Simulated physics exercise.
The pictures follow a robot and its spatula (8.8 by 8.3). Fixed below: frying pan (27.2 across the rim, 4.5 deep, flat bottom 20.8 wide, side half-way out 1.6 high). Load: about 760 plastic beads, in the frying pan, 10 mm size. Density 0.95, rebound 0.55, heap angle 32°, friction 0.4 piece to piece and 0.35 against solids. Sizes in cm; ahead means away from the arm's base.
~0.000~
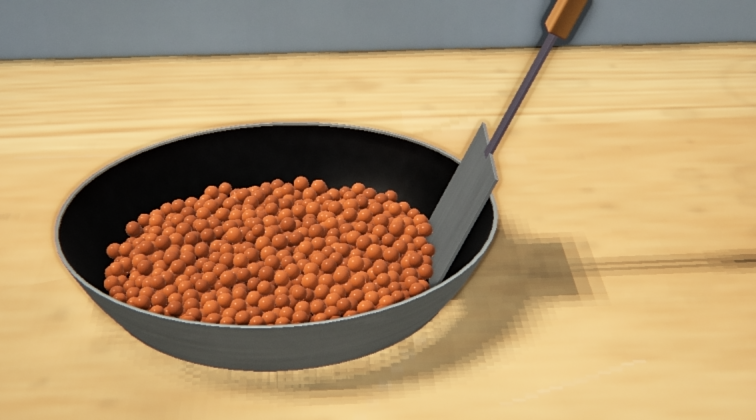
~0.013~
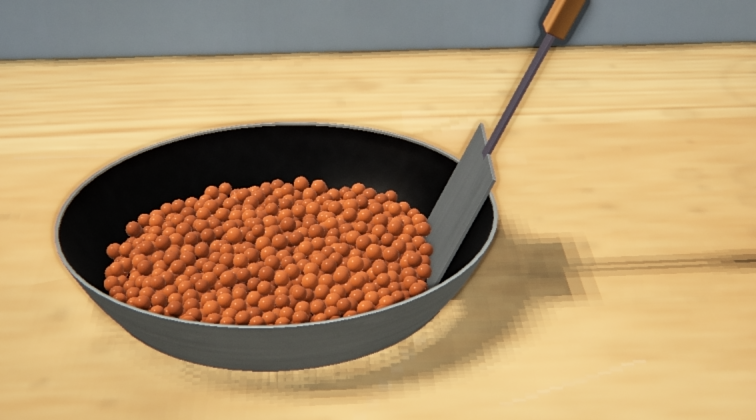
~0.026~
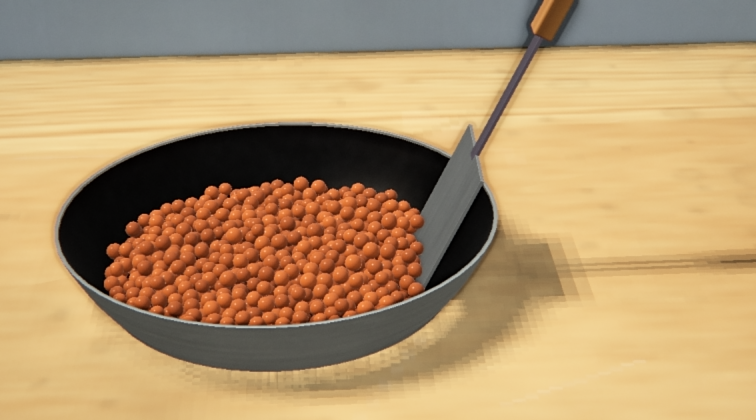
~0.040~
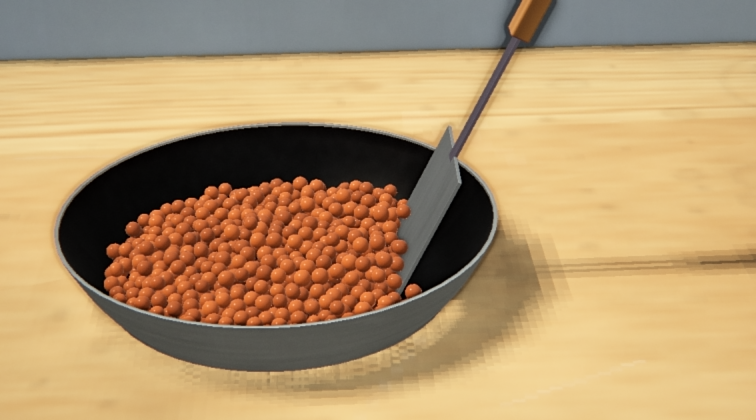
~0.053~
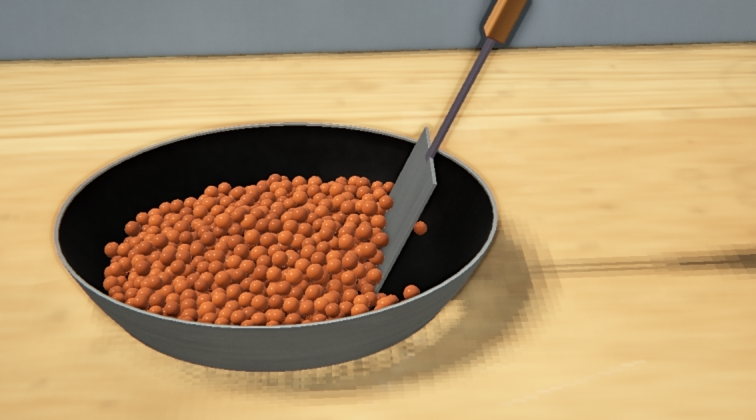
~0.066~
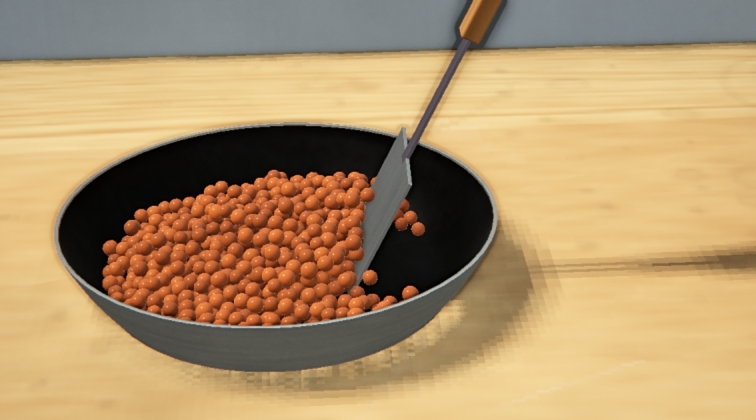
A heap of small orange-brown balls fills a dark frying pan with a grey outside, seen from slightly above on a pale wooden surface before a blue-grey wall. A grey spatula with a brown handle leans inside the pan's right edge. After barely moving at first, it slides left, pushing the balls into a slightly higher heap while a few slip behind it; the camera stays still.
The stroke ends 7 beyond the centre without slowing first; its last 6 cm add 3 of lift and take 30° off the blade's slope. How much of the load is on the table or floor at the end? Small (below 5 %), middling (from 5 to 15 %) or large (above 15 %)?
Answer: Middling; from 5 to 15 % of the plastic beads finish on the table or floor.
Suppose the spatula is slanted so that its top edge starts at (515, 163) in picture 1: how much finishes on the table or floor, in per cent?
About 5 per cent.
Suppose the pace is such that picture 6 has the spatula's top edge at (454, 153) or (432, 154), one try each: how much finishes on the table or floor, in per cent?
About 0 and 5 per cent.
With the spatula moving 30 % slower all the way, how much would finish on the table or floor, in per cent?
In that case some 5 per cent.
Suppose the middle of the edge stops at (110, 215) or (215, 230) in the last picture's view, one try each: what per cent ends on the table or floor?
Some 25 and 0 per cent.
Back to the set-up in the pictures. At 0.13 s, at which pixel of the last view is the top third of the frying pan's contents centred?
Around (220, 232).
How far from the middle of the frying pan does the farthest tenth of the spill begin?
About 50 cm.
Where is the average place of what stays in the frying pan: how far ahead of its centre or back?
About 4.5 cm ahead.
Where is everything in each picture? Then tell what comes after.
The first picture shows spatula top edge at (490, 150), sloping 64°; upper third of the load around (287, 246), from x 110 to 430, top at y 185; 760 in the frying pan.
The second picture shows spatula top edge at (488, 150), sloping 64°; upper third of the load around (288, 246), from x 110 to 430, top at y 185.
The third picture shows spatula top edge at (476, 151), sloping 64°; upper third of the load around (299, 244), from x 110 to 430, top at y 185.
The fourth picture shows spatula top edge at (455, 153), sloping 64°; upper third of the load around (302, 242), from x 110 to 430, top at y 185.
The fifth picture shows spatula top edge at (431, 154), sloping 64°; upper third of the load around (297, 241), from x 110 to 430, top at y 180.
The sixth picture shows spatula top edge at (407, 154), sloping 64°; upper third of the load around (291, 237), from x 110 to 425, top at y 175; 760 in the frying pan.
By 0.10 s, sloping 64°, highest piece 6 above the table; 760 in the frying pan.
By 0.13 s, sloping 54°, highest piece 6 above the table; 760 in the frying pan.
By 0.35 s, sloping 34°, highest piece 5 above the table; 689 in the frying pan, 62 on the table or floor, 9 on the blade or in flight.
By 1.40 s, sloping 34°, highest piece 5 above the table; 688 in the frying pan, 72 on the table or floor.
Final count, 688 in the frying pan, 72 on the table or floor. That is 9 % on the table or floor.
